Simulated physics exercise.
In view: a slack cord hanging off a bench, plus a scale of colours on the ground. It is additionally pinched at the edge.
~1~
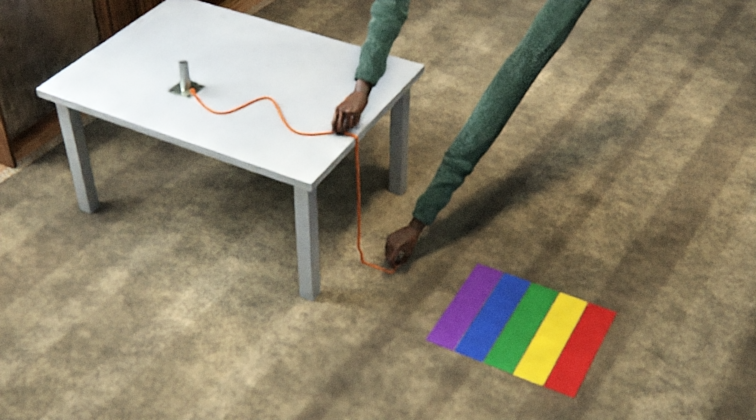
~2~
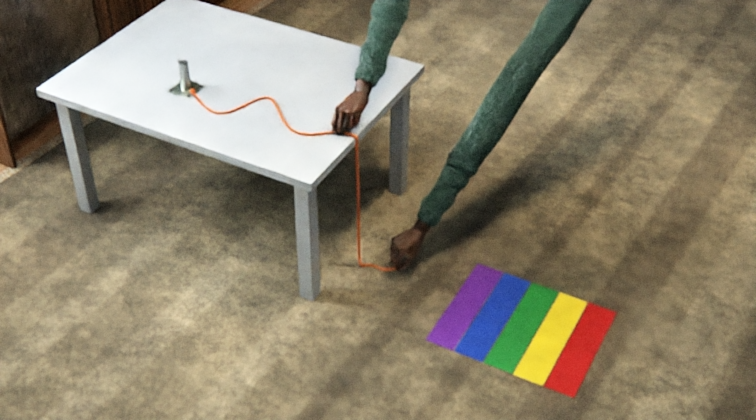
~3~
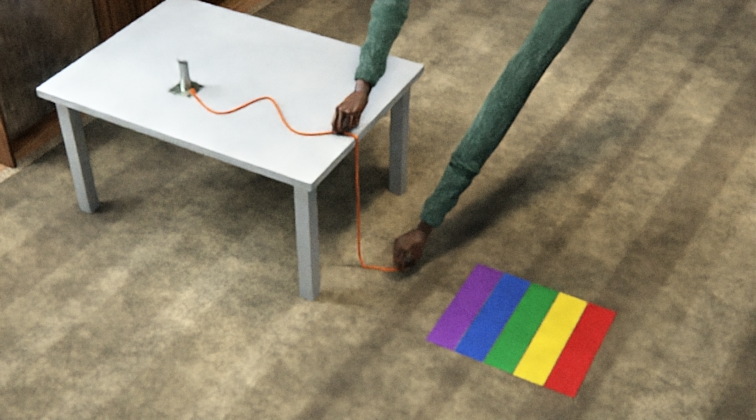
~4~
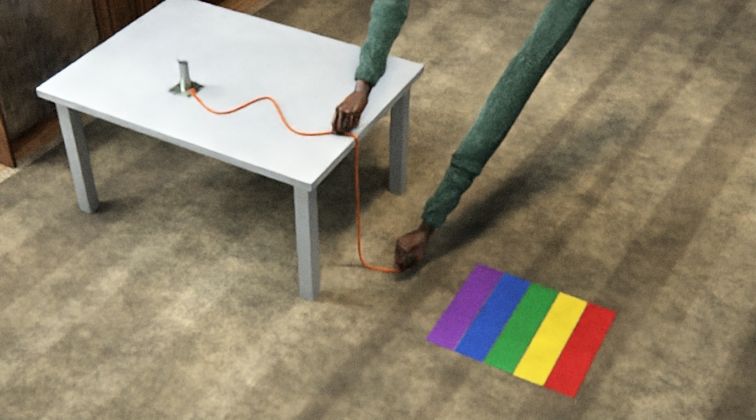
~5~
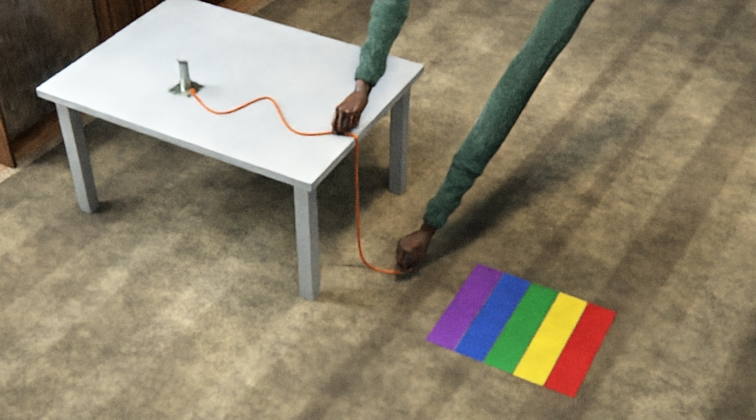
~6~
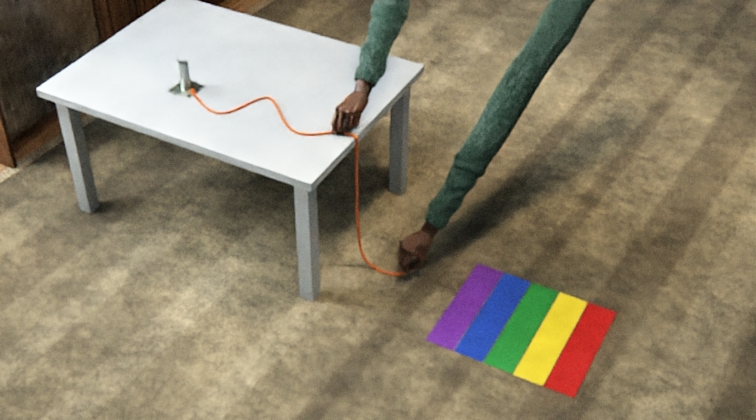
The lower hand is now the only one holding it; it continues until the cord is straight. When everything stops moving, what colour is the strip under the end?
The strip under the end is yellow.
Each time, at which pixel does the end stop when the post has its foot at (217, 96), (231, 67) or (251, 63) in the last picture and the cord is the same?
First (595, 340), then (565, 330), and last (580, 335).
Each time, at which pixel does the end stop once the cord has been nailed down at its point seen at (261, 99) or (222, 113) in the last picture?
Respectively, (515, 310) and (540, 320).
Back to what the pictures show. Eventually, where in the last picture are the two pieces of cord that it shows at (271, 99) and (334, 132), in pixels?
First: (290, 118). Second: (377, 163).
A little later, end near (501, 305); over blue.
Next, end near (534, 317); over green.
When it is tight, end near (553, 323); over yellow. Over yellow.
